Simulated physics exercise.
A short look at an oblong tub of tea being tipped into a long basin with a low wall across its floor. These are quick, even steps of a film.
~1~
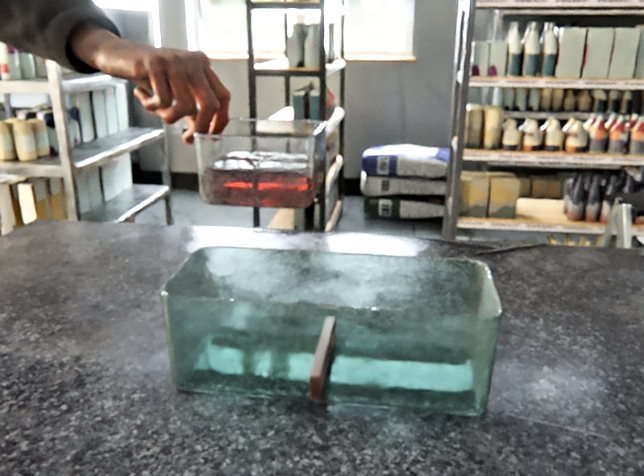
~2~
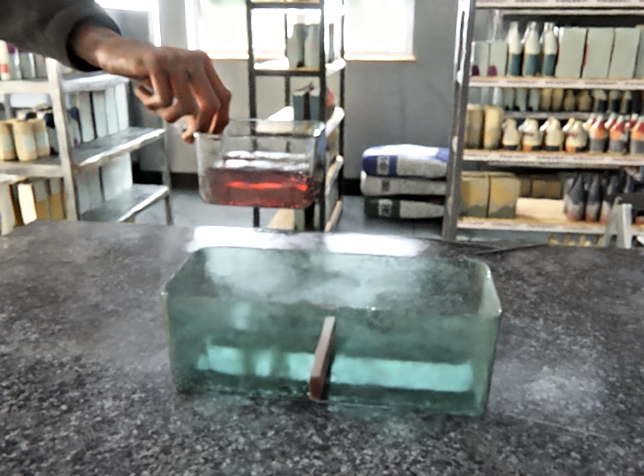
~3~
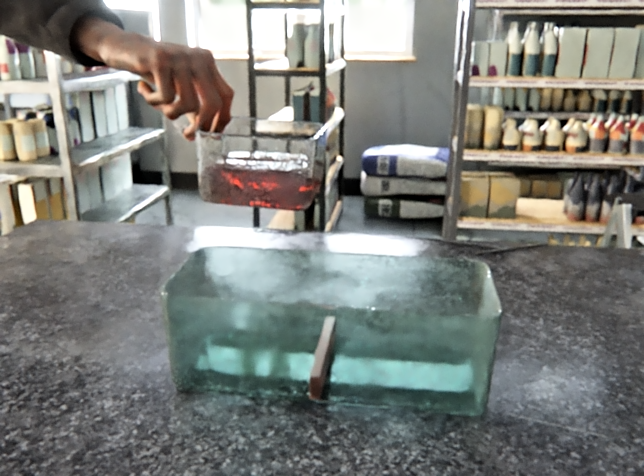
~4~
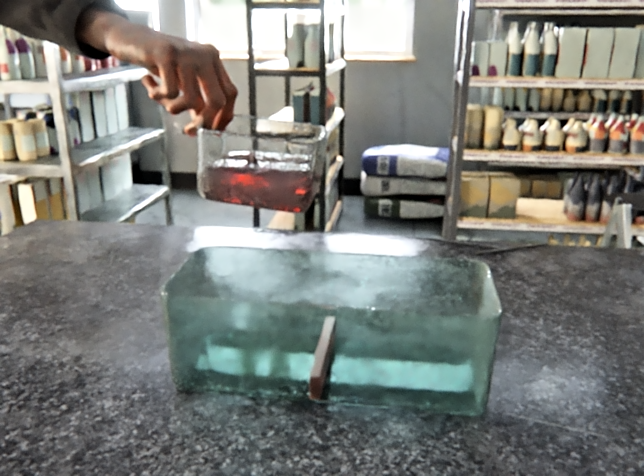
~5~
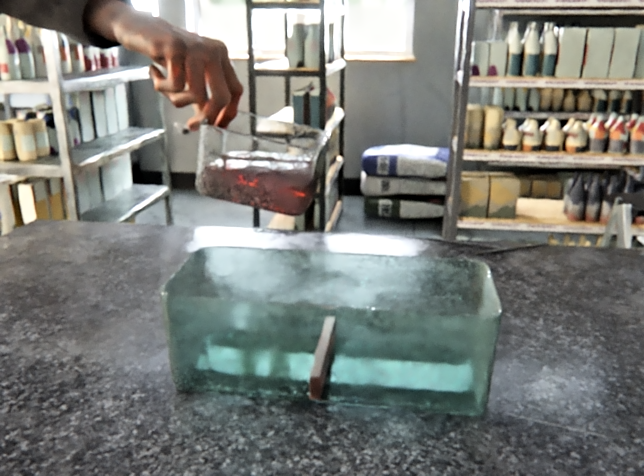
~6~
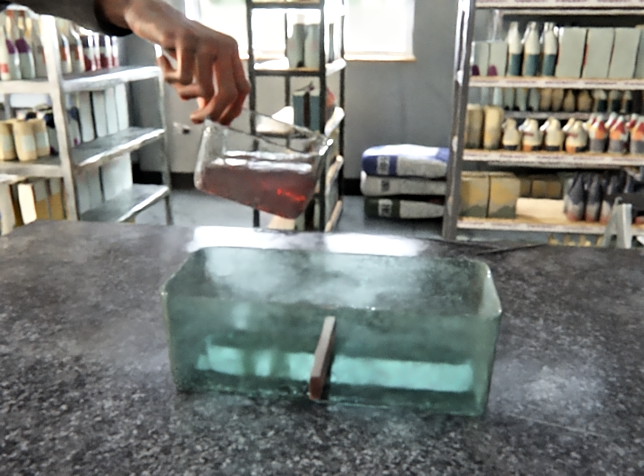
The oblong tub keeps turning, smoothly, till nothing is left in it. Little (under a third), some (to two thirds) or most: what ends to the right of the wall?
The share right of the wall is over two thirds.
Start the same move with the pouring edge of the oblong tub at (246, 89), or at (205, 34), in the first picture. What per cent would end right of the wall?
About 15 and 10 per cent.
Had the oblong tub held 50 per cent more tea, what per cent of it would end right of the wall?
Near 90 %.
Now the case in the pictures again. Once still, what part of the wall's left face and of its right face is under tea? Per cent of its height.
Left: 10 %. Right: 50 %.
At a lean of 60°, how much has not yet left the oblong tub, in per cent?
Some 75 per cent.
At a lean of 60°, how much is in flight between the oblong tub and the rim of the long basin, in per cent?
Near 20 %.
A moment on, the oblong tub is tipped part way and 75 per cent is still to pour, 0 is left of the wall and 4 right of it.
Next, the oblong tub is tipped on its side and 25 per cent is still to pour, 3 is left of the wall and 59 right of it.
Then the oblong tub is tipped on its side and 5 per cent is still to pour, 7 is left of the wall and 85 right of it.
Later the oblong tub is tipped on its side and 0 per cent is still to pour, 12 is left of the wall and 87 right of it.
In the end 12 per cent lies left of the wall, 88 right of it and 0 outside.
